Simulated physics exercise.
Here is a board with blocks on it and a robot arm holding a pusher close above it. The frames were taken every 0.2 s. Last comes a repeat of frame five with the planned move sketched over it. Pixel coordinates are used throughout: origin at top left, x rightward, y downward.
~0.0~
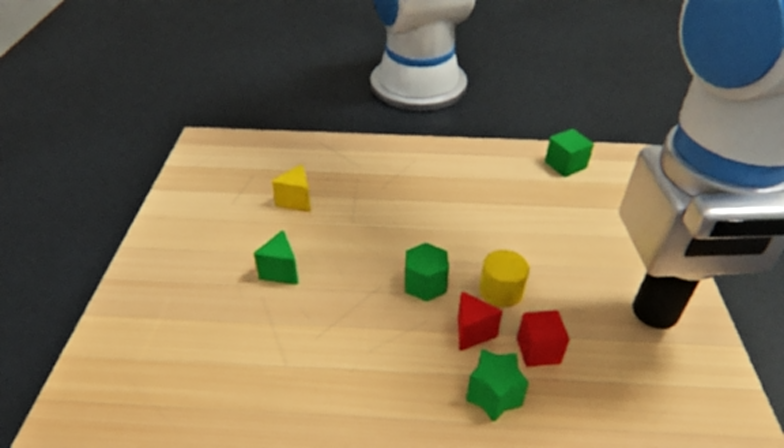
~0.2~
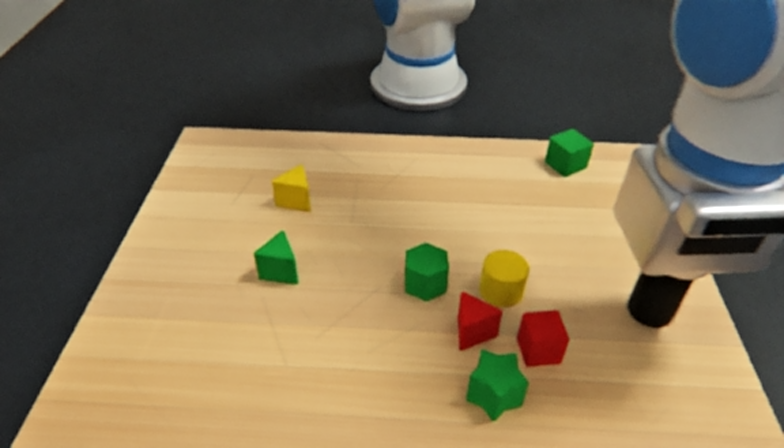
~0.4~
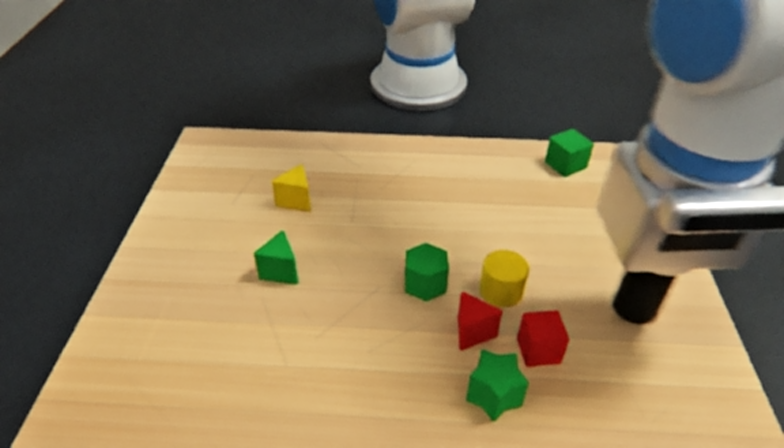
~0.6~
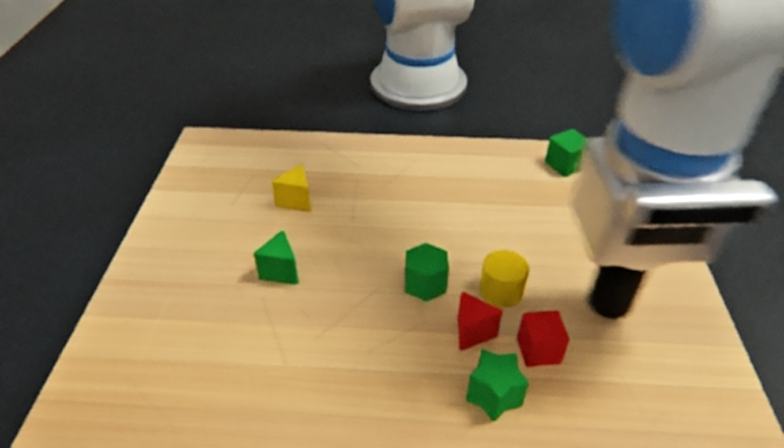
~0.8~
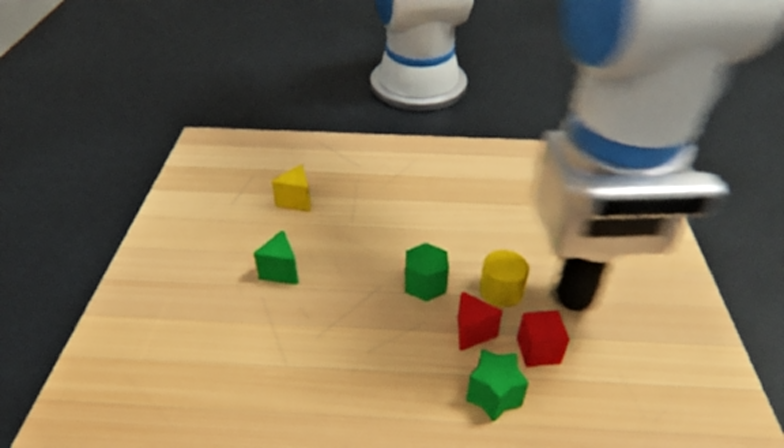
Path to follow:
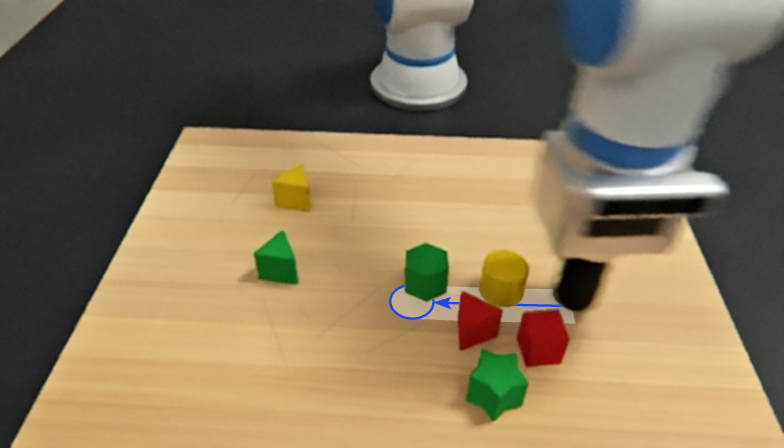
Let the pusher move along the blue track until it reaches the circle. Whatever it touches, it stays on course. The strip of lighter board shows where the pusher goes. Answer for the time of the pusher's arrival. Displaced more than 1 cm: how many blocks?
Two will move.
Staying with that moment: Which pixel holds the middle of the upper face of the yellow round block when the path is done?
Around (457, 245).
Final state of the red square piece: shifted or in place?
By the last moment of the path, the red square piece has stayed put.
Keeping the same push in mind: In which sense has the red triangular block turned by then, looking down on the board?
From the top: Counterclockwise.
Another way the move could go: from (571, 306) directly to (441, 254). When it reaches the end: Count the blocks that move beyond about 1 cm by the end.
The answer is two blocks, counting only moves over 1 cm.
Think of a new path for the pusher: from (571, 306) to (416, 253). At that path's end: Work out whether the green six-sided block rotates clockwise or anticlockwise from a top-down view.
From above, the green six-sided block will be seen to turn anti-clockwise.
The line goes in a line from (571, 306) to (412, 301).
What follows on the original path. One third of the way, pusher at (520, 294); yellow round block at (484, 259).
Two thirds of the way, pusher at (466, 293); green six-sided block at (417, 255), turned 20° anticlockwise; yellow round block at (457, 245).
At the end, pusher at (412, 290); green six-sided block at (395, 246), turned 15° clockwise; red triangular block at (472, 309), turned 20° anticlockwise; yellow round block at (457, 245); red square piece unmoved.
